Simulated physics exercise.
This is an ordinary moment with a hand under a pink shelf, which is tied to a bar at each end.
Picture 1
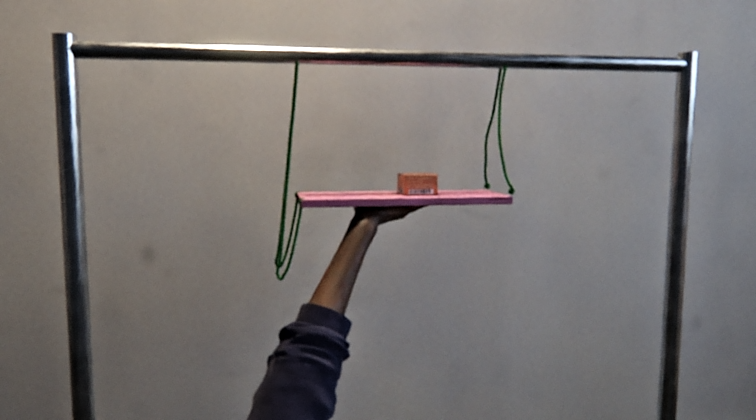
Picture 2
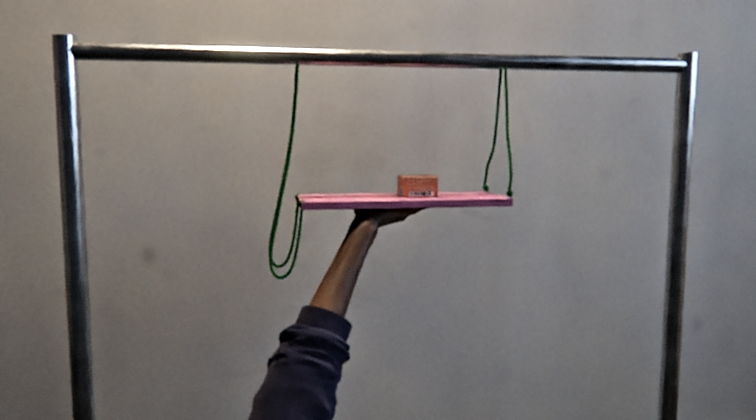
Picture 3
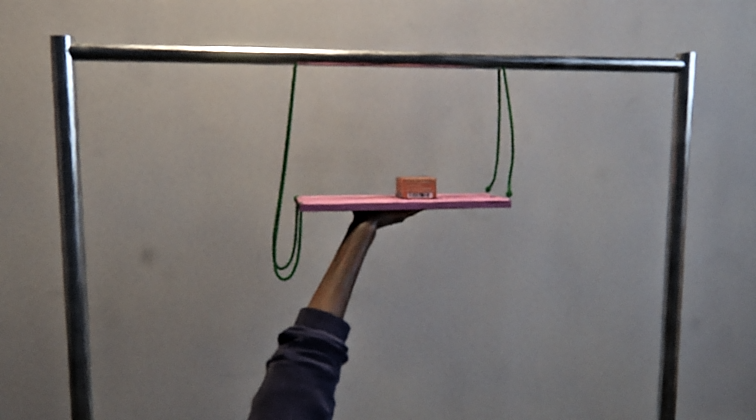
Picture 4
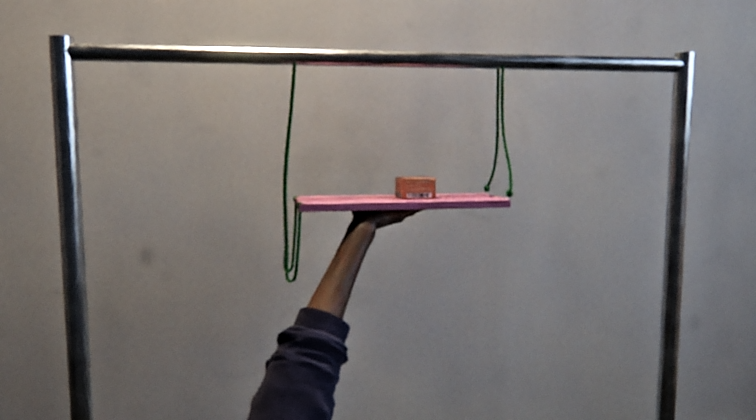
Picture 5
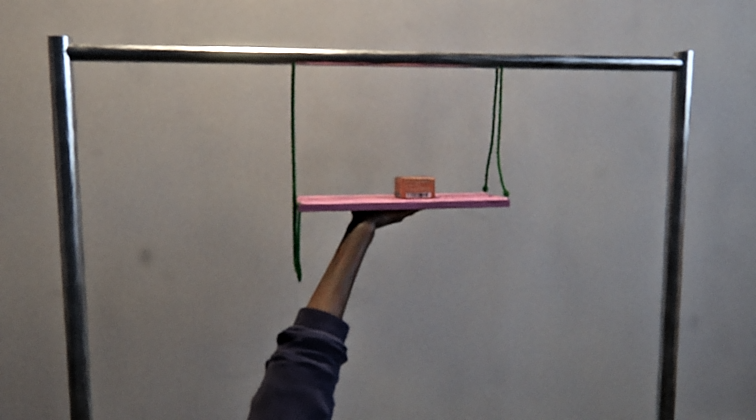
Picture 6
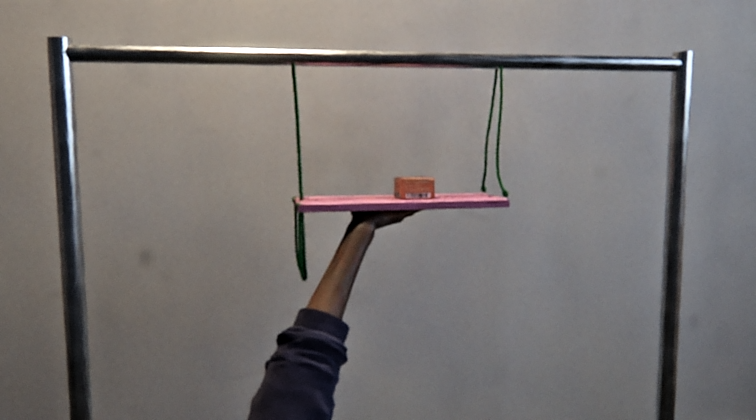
Against a plain grey wall, a hand holds up a pink shelf with an orange box on it, beneath a metal bar. The green string on the left hangs in a slack loop that sways slightly and narrows, while the hand, shelf and box stay almost still.
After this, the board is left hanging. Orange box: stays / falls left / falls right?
Falls left.
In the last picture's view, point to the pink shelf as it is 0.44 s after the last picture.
Near (421, 235).
Then, 0.44 s later than the last view, board tipped 20° down to the left; box sliding near (311, 265).
Then, 0.96 s later than the last view, board tipped 50° down to the left; box on the floor.
Then, 1.50 s later than the last view, board tipped 46° down to the left; box on the floor.
Finally, board tipped 47° down to the left; box on the floor. The orange box drops leftwards.
